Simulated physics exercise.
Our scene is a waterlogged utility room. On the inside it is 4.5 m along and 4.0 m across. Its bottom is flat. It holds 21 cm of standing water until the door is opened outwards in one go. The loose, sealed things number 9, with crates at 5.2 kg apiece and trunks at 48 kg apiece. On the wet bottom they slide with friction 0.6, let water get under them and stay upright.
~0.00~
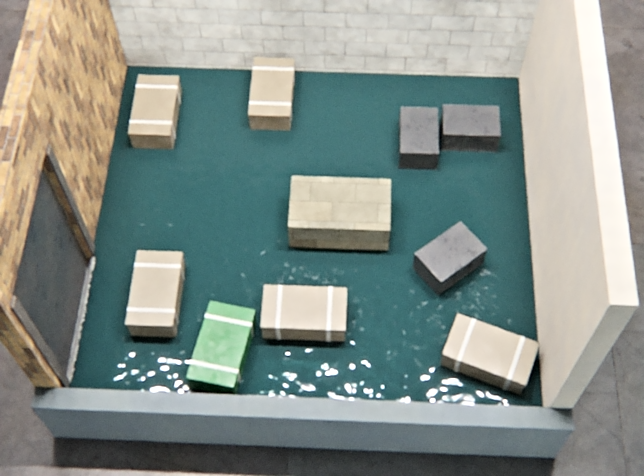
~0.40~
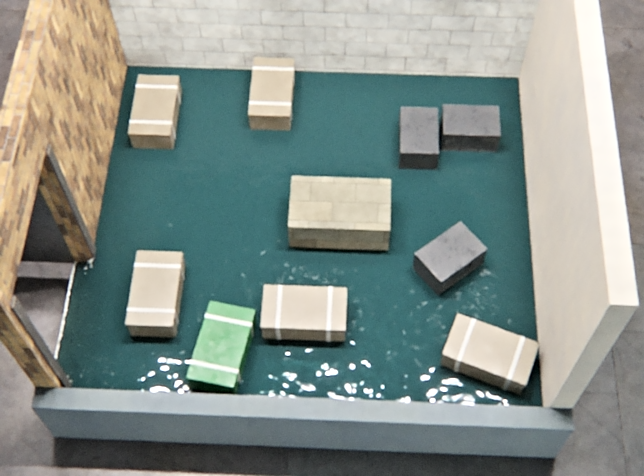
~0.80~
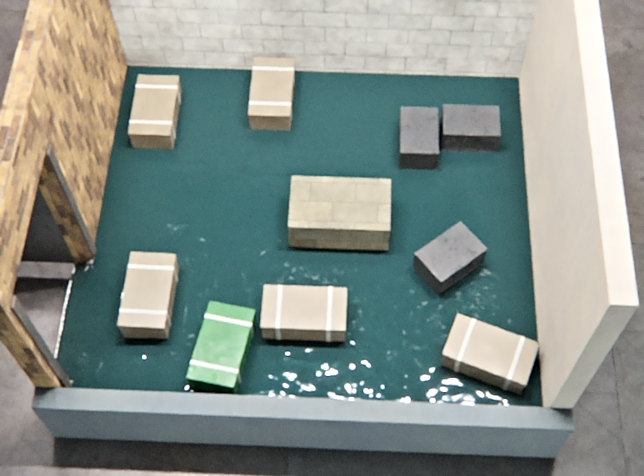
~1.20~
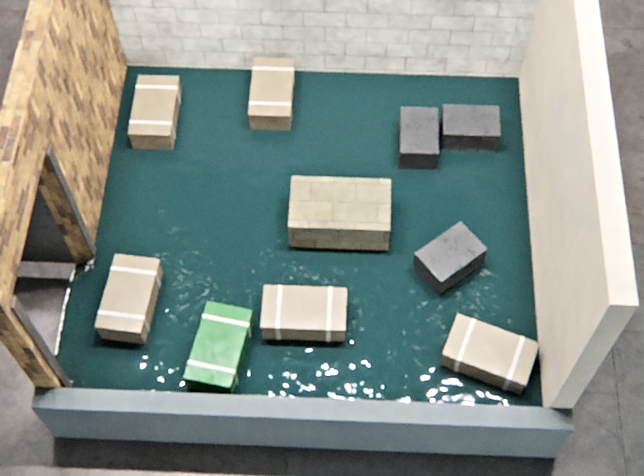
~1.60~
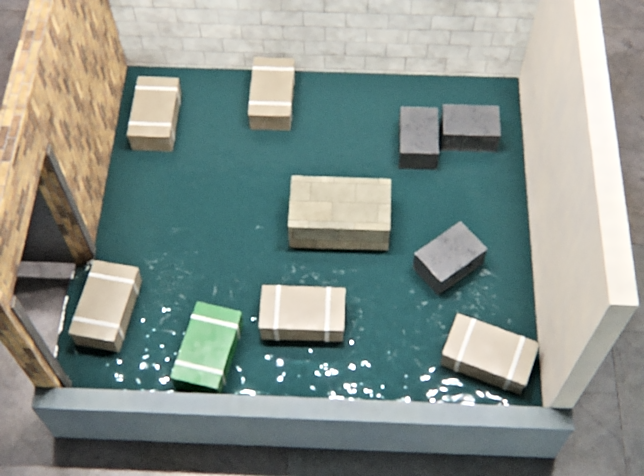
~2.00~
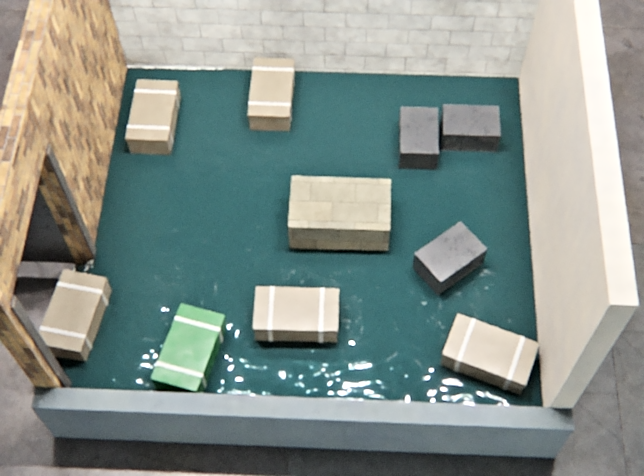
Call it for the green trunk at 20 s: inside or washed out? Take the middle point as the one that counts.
Washed out.
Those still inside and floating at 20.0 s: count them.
Just then, the number is 3.
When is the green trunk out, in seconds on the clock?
4.5 s or so.
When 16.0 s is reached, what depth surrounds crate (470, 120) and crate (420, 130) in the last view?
About 13 and 13 cm.
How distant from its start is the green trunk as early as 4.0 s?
Displacement by then near 120 cm.
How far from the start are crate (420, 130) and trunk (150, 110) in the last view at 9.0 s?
In order: 30 cm and 150 cm.
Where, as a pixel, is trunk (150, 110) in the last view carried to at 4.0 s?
About (142, 134), give or take.
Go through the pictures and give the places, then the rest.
The green trunk at (221, 343) floats; about 3370 L in view; 0 of 9 have shifted, in the first frame.
The green trunk at (221, 343), afloat; 21 cm deep round most things; 0 of 9 have shifted, in the second frame.
The green trunk at (221, 343), afloat; about 3290 L in view; 1 of 9 have shifted, in the third frame.
The green trunk at (219, 343), afloat; 21 cm deep round most things; 1 of 9 have shifted, in the fourth frame.
The green trunk at (207, 344), afloat, 14 cm from its start; 21 cm deep round most things; 2 of 9 have shifted, in the fifth frame.
The green trunk at (188, 346), afloat, 31 cm from its start; 21 cm deep round most things; 4 of 9 have shifted, in the sixth frame.
After 4.0 s the green trunk is near (85, 345), 1.3 m from its start, afloat; 1 of 9 are out; 8 afloat.
After 9.0 s the green trunk has gone out; 2 of 9 are out; 6 afloat.
After 16.0 s the green trunk has gone out; 2 of 9 are out; 3 afloat.
After 20.0 s the green trunk has gone out; 2 of 9 are out; 3 afloat.
